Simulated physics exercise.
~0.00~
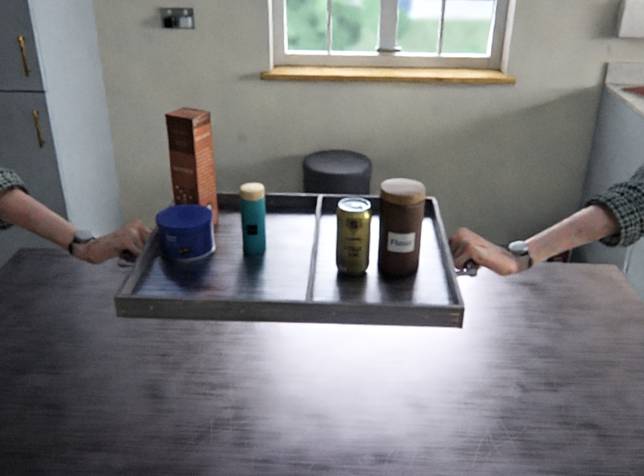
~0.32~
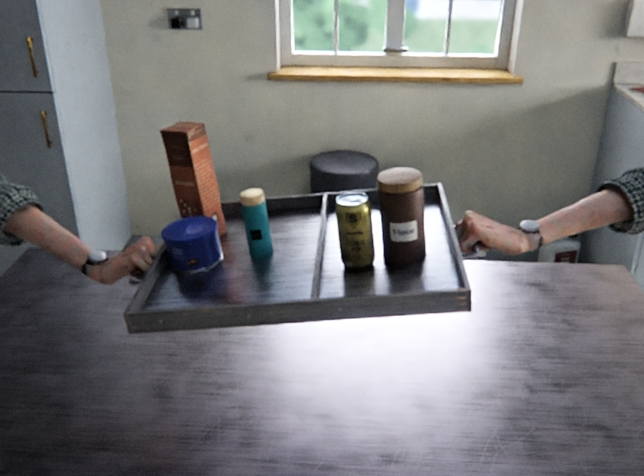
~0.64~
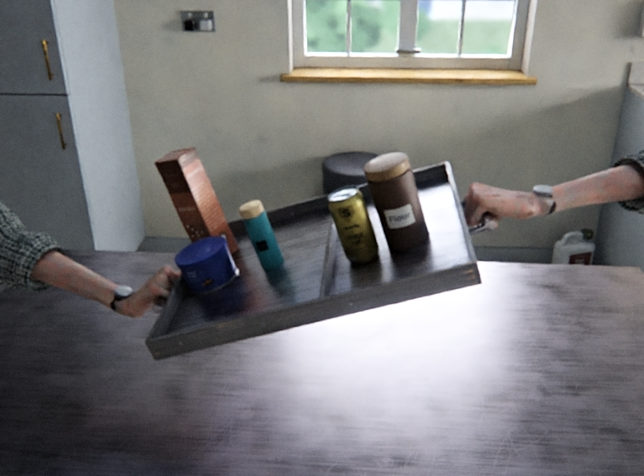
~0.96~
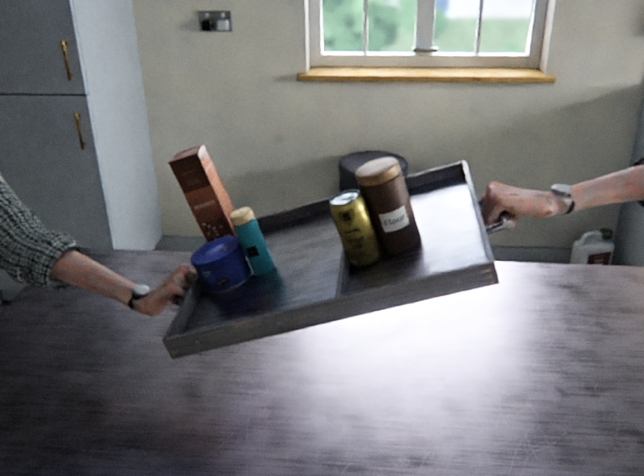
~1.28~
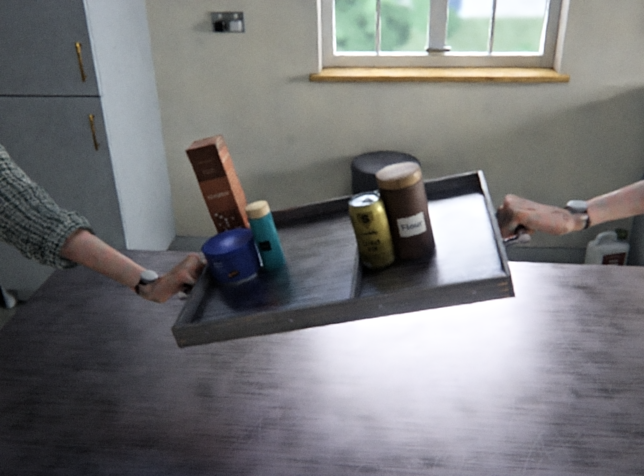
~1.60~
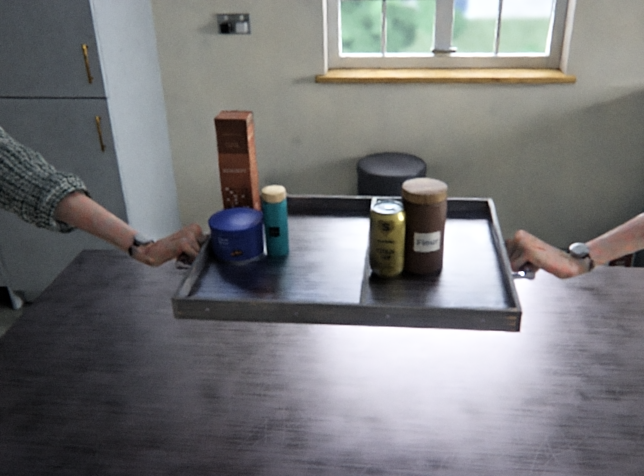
In a kitchen with a window behind, seen from across a dark table, two hands hold a dark, rimmed tray with a cross bar above the tabletop. On it stand an orange carton and a blue tub at the left, a turquoise shaker beside them, and a yellow can and brown jar right of the bar. The hands tip the tray left edge down, and the items lean with it. The jar slides left towards the can, and the shaker slides against the tub. The hands then bring the tray back almost level, with everything upright, the shaker and jar shifted left.
